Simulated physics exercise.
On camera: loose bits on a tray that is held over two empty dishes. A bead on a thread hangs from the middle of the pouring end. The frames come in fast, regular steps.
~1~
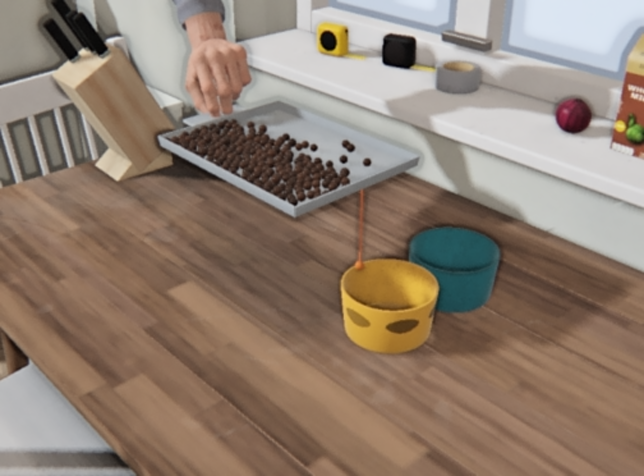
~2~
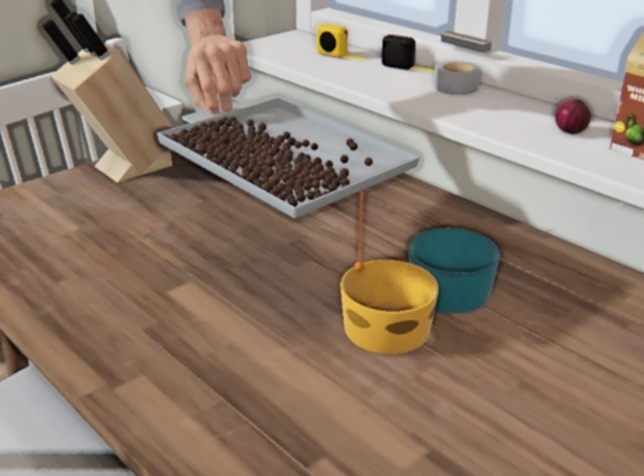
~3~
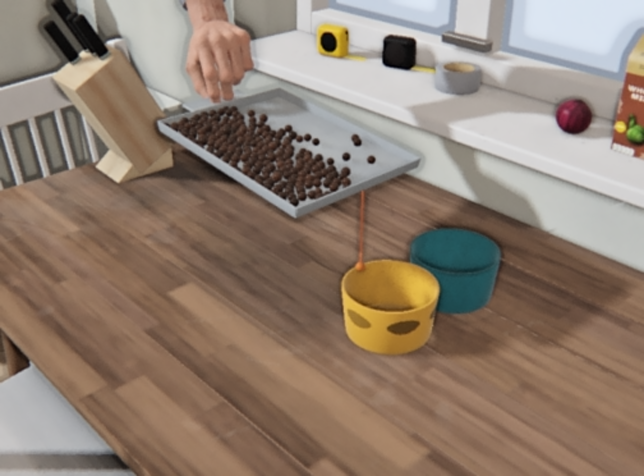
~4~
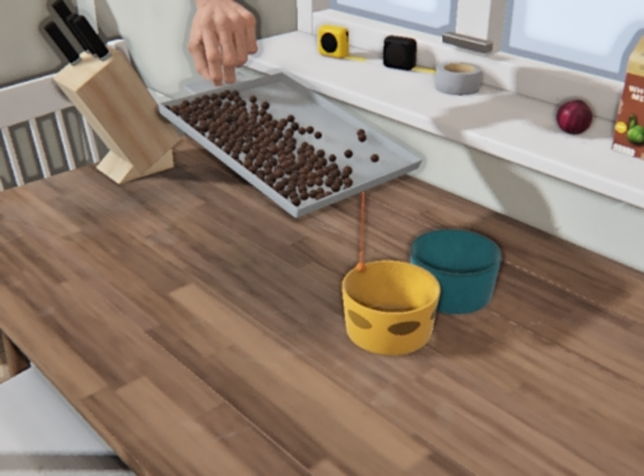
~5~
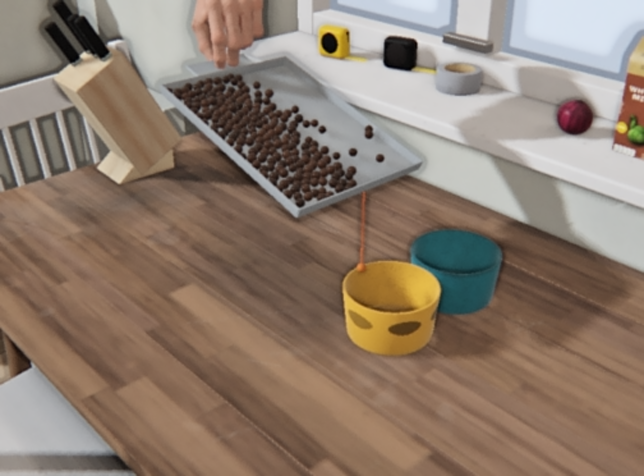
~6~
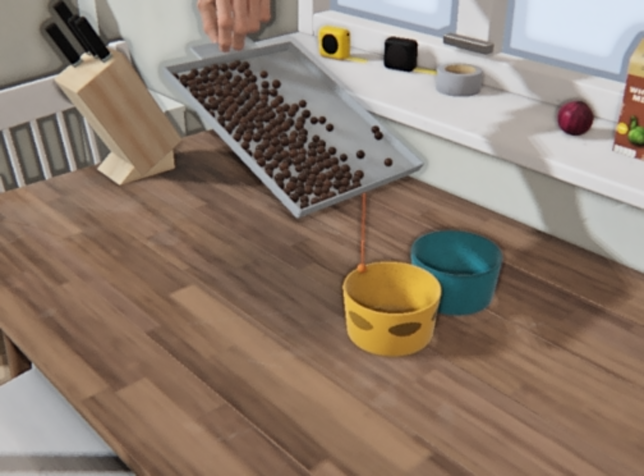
At a wooden table by a windowsill, a hand raises the far end of a grey tray of small dark brown balls above a yellow bowl and a teal bowl, and the balls begin sliding down the tray's sloping surface.
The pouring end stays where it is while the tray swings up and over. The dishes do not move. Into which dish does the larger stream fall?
It favours the left-hand dish.
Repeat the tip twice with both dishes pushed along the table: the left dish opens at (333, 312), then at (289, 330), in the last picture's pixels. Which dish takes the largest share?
One: Right. Two: The right one.
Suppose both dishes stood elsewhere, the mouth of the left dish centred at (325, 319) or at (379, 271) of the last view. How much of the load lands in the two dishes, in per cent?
In turn 70 and 20 in a hundred.
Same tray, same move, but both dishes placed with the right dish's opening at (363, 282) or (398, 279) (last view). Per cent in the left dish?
The first gives 0 %, the second 20 %.
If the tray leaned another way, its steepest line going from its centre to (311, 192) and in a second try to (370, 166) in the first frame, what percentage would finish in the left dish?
About 20 and 20 per cent.
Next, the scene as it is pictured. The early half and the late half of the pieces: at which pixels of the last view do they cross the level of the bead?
The first part at (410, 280); the rest at (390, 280).
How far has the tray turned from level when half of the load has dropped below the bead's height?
Around 90° of tilt.
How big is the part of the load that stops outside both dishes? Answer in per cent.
It comes to 40 per cent or so.
Soon after the last picture, tray tipped steeply; most on the tray; a stray few in the left dish; a stray few in the right dish; a stray few outside both; about a quarter in the air.
A little later, tray tipped past a quarter turn; a small part on the tray; about a third in the left dish; a small part in the right dish; about a quarter outside both; a small part in the air.
Later still, tray tipped past a quarter turn; about half in the left dish; a small part in the right dish; about a third outside both.
By the end, tray tipped past a quarter turn; about half in the left dish; a small part in the right dish; about a third outside both.
